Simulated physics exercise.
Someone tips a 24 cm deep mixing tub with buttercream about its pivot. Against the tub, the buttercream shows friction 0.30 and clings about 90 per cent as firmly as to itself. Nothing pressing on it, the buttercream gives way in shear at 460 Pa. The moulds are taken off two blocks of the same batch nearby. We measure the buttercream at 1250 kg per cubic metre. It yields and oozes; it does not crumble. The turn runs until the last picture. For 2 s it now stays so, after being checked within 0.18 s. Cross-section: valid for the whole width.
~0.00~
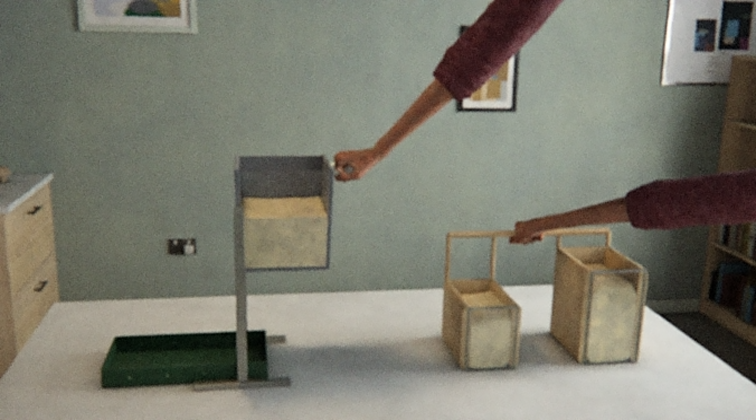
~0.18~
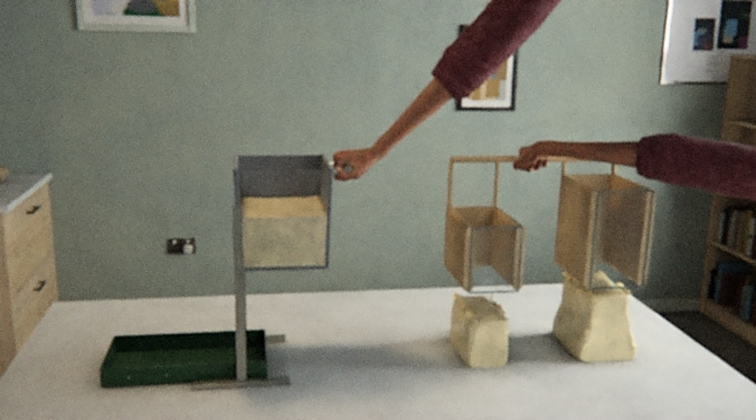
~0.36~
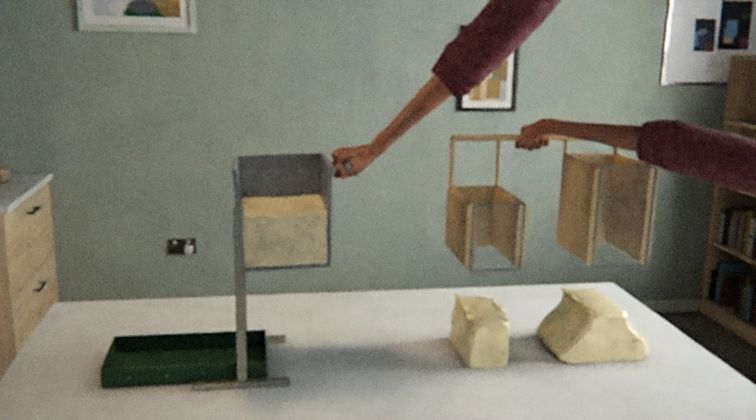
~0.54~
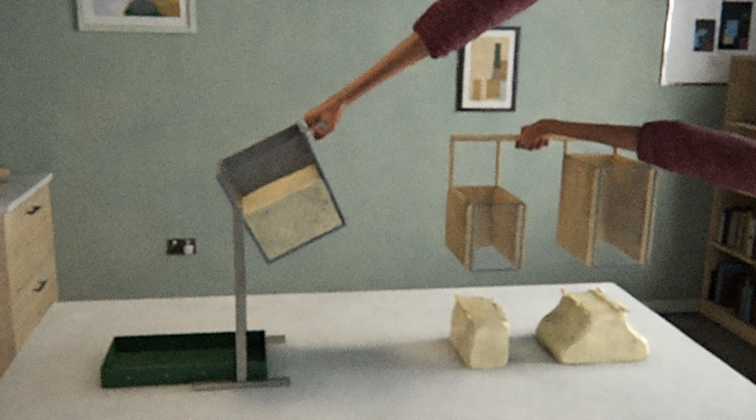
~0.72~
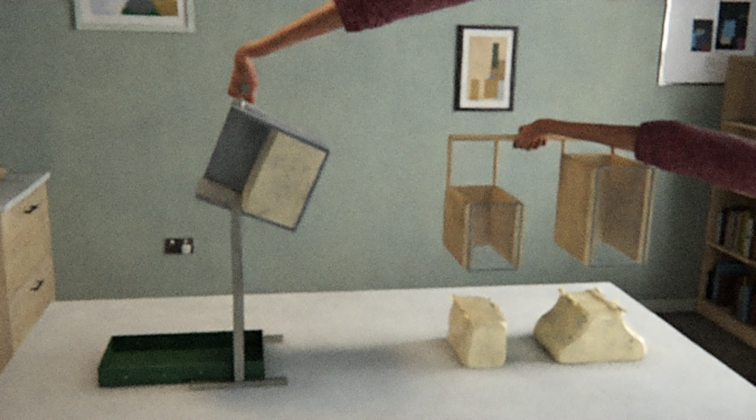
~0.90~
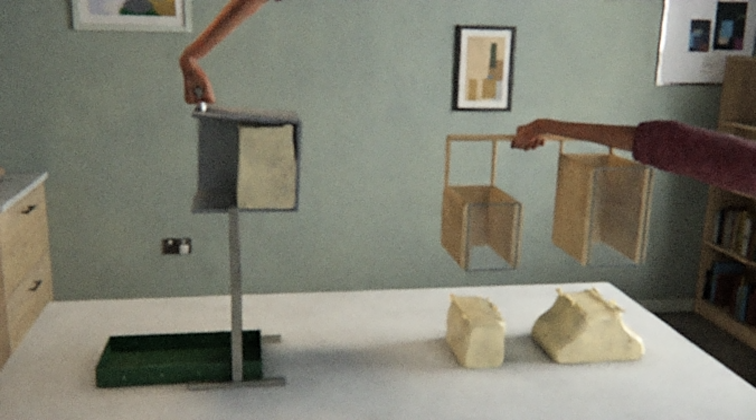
A hand in a maroon sleeve grips a grey tub of pale yellow buttercream on a stand above a green tray, left on a white table seen from the front by a still camera. Right, another hand lifts two wooden moulds off pale blocks, the larger slumping lower and wider. Then the first hand swings the tub leftward onto its side, the buttercream staying inside.
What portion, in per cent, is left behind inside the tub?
The portion left inside is around 100 %.
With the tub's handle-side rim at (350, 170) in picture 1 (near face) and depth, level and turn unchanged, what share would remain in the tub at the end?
About 70 per cent.
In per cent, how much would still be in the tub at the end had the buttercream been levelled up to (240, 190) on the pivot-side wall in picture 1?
It would be close to 65 percent.
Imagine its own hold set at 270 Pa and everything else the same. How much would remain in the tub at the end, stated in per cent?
70 %.
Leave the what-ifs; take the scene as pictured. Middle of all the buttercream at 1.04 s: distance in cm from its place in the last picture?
About 3 cm.
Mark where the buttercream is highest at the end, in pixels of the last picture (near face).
It ends up highest close to (253, 152).
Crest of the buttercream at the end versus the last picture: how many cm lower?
The top ends up some 6 cm below its level in the last picture.
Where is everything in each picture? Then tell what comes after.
Handle-side rim at (330, 170), tilt 0 degrees; crest of the buttercream at (321, 216); block heights 14 cm, 22 cm (left to right), in the first frame.
Handle-side rim at (329, 170), tilt 0 degrees; crest of the buttercream at (320, 215); block heights 14 cm, 19 cm (left to right), in the second frame.
Handle-side rim at (328, 168), tilt 2 degrees; crest of the buttercream at (322, 214); block heights 14 cm, 15 cm (left to right), in the third frame.
Handle-side rim at (302, 135), tilt 26 degrees; crest of the buttercream at (322, 180); block heights 14 cm, 14 cm (left to right), in the fourth frame.
Handle-side rim at (232, 110), tilt 67 degrees; crest of the buttercream at (277, 134); block heights 14 cm, 14 cm (left to right), in the fifth frame.
Handle-side rim at (193, 118), tilt 88 degrees; crest of the buttercream at (289, 127); block heights 14 cm, 14 cm (left to right), in the sixth frame.
After 1.04 s, the tub is at 88 degrees and holds 100 %.
After 1.21 s, the tub is at 88 degrees and holds 100 %.
After 1.38 s, the tub is at 88 degrees and holds 100 %.
After 1.55 s, the tub is at 88 degrees and holds 100 %.
After 2.90 s, the tub is at 88 degrees and holds 100 %.
